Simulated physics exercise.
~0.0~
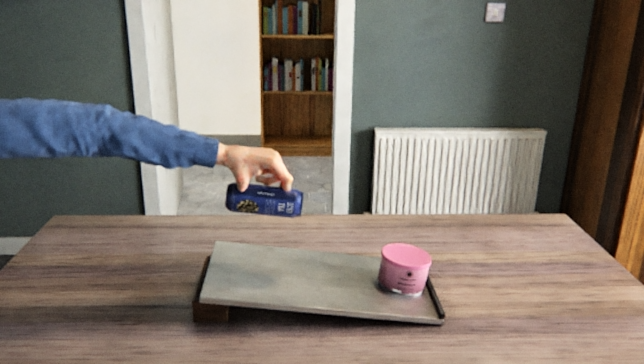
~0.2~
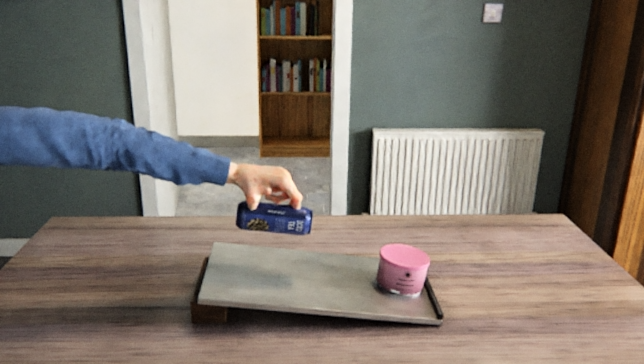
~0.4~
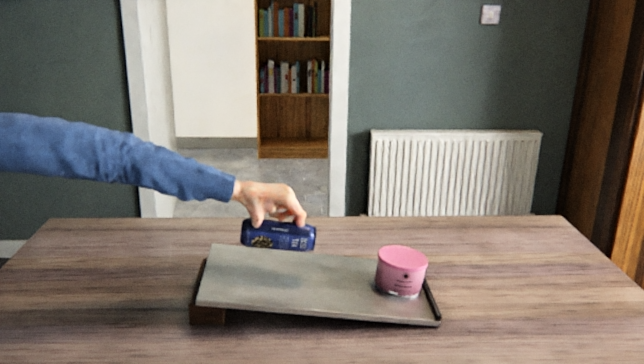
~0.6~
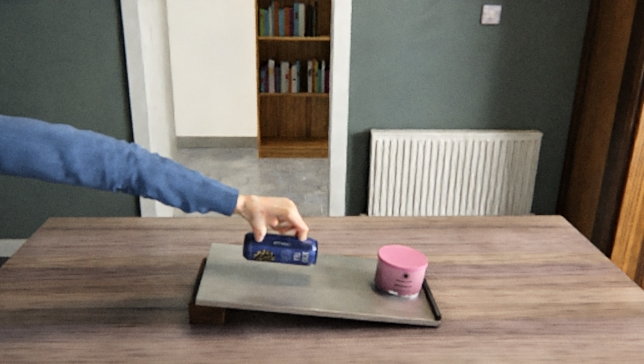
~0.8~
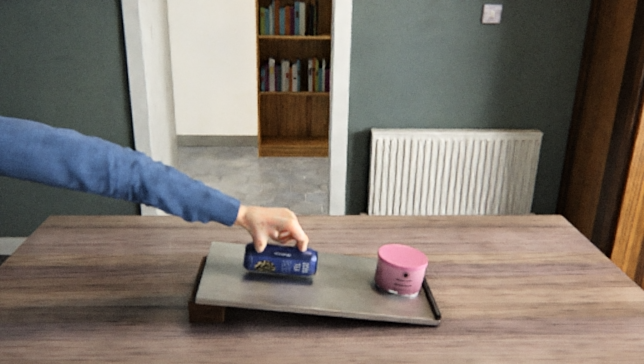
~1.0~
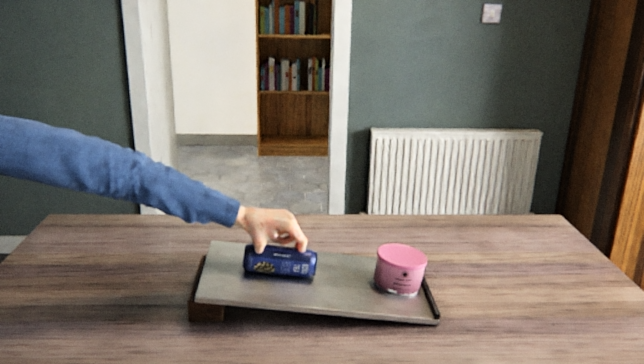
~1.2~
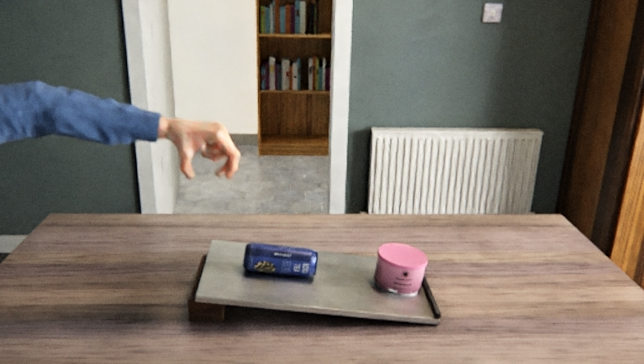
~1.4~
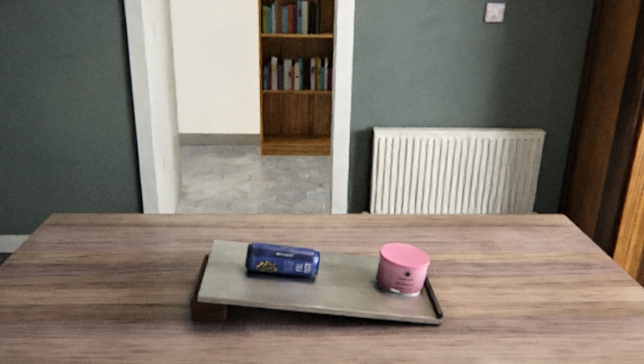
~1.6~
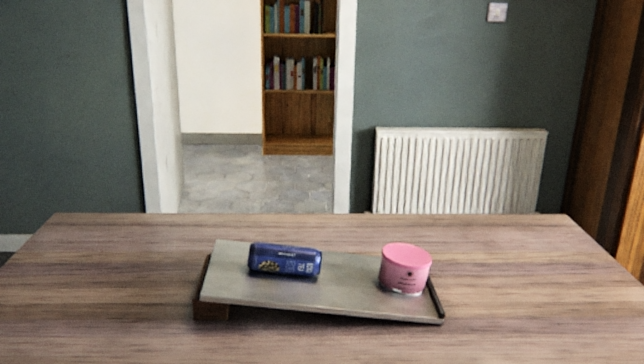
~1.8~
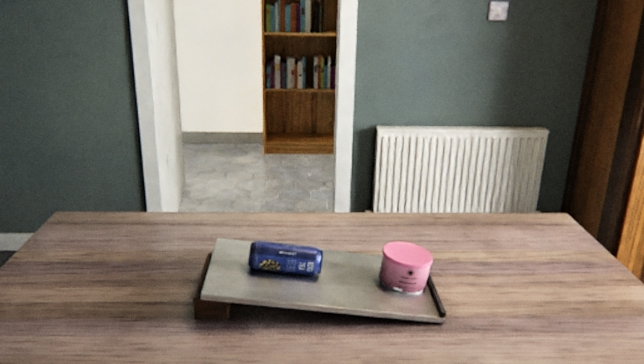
On a wooden table in a room with a radiator and a bookcase behind, a hand lowers a blue can on its side onto a gently sloping board beside a pink tub, then lets go and withdraws, and the can and tub both stay still.
